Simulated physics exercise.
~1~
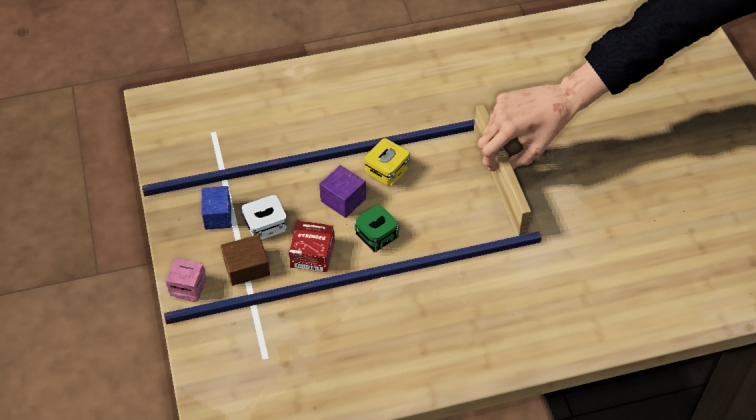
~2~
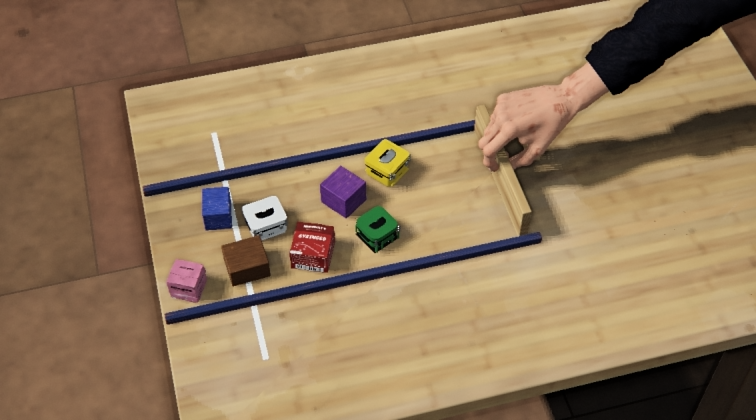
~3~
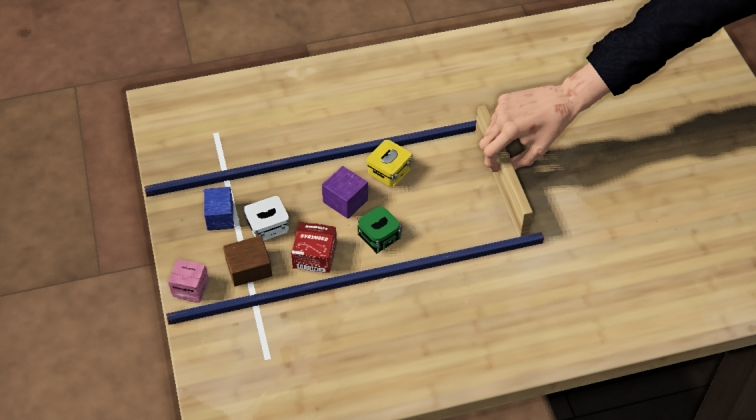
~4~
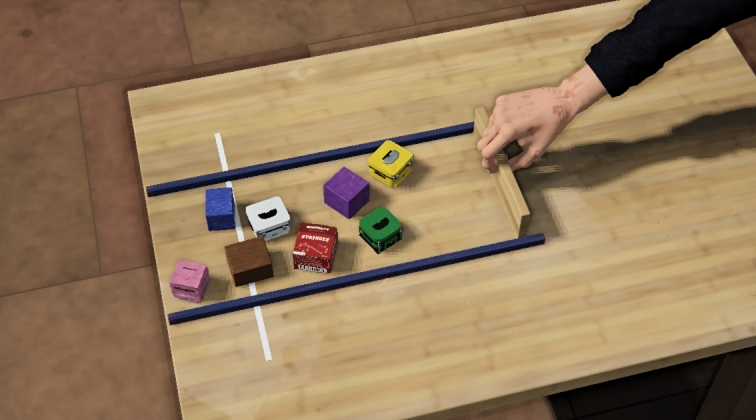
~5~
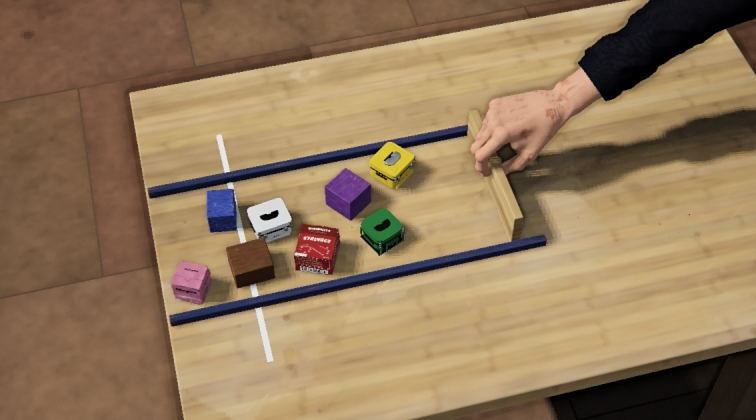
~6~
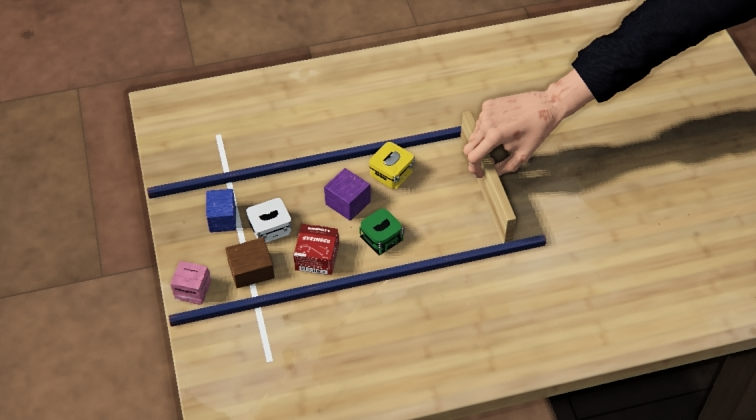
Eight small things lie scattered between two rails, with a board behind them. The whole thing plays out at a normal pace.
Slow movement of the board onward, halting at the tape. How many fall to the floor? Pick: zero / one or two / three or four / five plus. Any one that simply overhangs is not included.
That comes to one or two.
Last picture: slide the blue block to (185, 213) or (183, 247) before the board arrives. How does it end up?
Per position - saved; not saved.
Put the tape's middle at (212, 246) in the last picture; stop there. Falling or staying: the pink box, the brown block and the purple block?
Pink box: Drops; brown block: Drops; purple block: Stays.
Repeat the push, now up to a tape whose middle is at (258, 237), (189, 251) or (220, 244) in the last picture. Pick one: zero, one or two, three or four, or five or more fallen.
So, taking them in turn, I'd give 1 or 2; five or more; one to two.
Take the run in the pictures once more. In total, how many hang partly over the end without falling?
You'd get 0.
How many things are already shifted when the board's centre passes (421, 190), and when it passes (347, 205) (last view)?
Counts: 1 / 4.
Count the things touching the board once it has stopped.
Looks like 3 of them, all told.
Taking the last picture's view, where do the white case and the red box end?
White case: (189, 247); red box: (197, 278).
A little later, none off yet; pink box at rest near (191, 283); blue block at rest near (221, 210); brown block at rest near (250, 263).
Next, none off yet; pink box shifted about its own width near (163, 290); blue block shifted a little near (205, 212); brown block shifted about its own width near (197, 274).
When it is over, the number that fall off is one or two; down, brown block and pink box.
